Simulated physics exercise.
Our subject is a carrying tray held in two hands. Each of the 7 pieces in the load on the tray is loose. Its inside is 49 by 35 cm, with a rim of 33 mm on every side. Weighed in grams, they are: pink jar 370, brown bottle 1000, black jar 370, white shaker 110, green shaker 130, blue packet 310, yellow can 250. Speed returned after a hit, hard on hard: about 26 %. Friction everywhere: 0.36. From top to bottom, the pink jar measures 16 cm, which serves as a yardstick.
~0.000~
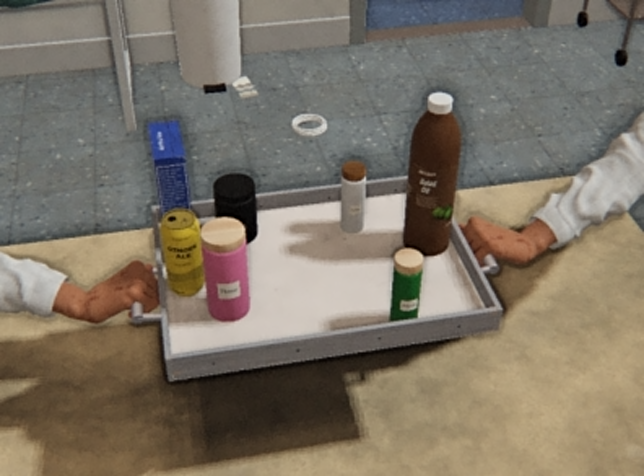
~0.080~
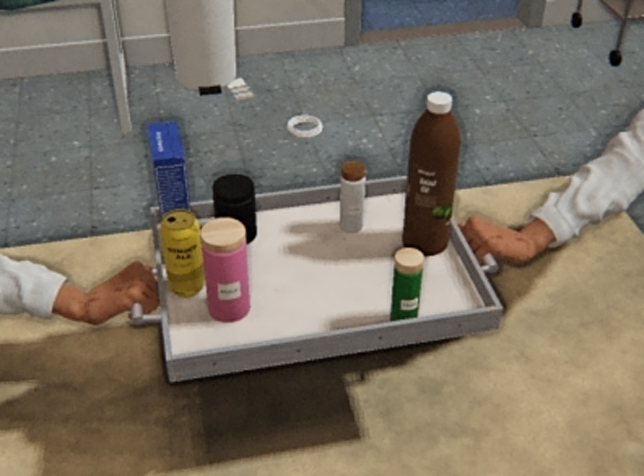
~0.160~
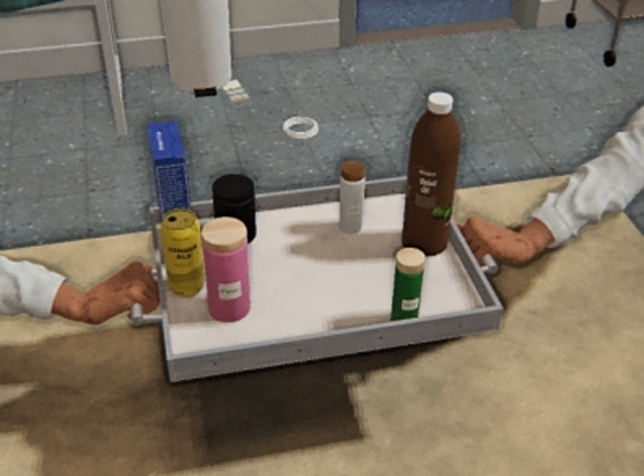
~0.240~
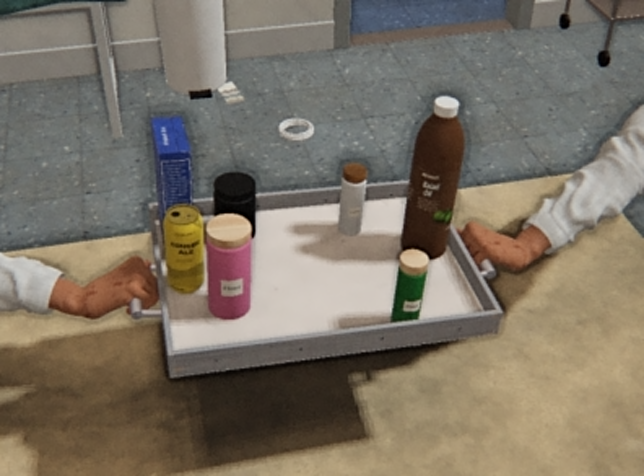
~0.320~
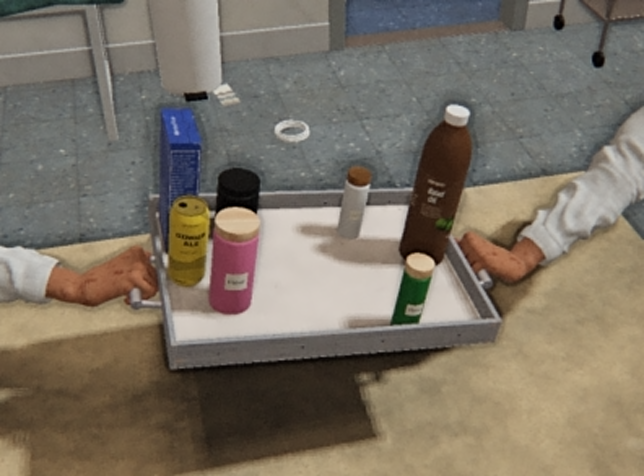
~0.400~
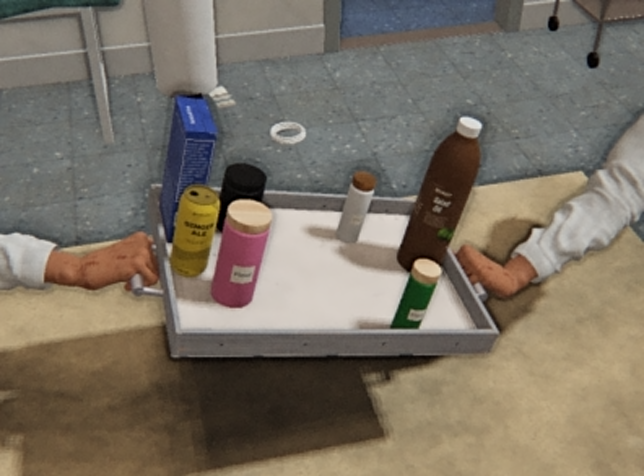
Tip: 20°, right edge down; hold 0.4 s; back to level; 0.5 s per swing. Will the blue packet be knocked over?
Yes, it goes down.
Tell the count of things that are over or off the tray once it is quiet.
In total, 4.
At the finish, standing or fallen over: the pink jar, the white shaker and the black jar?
Here's how it ends: The pink jar never goes down, the white shaker comes down, and the black jar never goes down.
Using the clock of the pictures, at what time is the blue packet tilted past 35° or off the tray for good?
0.7 s or so.
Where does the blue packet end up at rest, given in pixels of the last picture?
Around (275, 196).
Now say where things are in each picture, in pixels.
The first picture shows tray level; blue packet (173, 194); pink jar (226, 271).
The second picture shows tray level; black jar (235, 210); white shaker (352, 198).
The third picture shows tray level; green shaker (408, 290); yellow can (183, 254).
The fourth picture shows tilt 3°, right edge down; pink jar (229, 268); brown bottle (434, 179).
The fifth picture shows tilt 8°, right edge down; black jar (237, 205); white shaker (354, 203).
The sixth picture shows tilt 14°, right edge down; blue packet (186, 172); green shaker (415, 301).
After 0.80 s, tilt 20°, right edge down; brown bottle now off the tray; blue packet 43° off its base near (245, 174); white shaker 57° off its base.
After 1.00 s, tilt 20°, right edge down; blue packet 58° off its base near (268, 186); white shaker on its side; green shaker 71° off its base.
In the end (2.0 s), off the tray and tipped over, brown bottle; toppled on the tray, white shaker, green shaker and blue packet; not toppled but over 5 cm from the start, pink jar, black jar and yellow can. At the end, from the last picture's camera, blue packet near (275, 197).
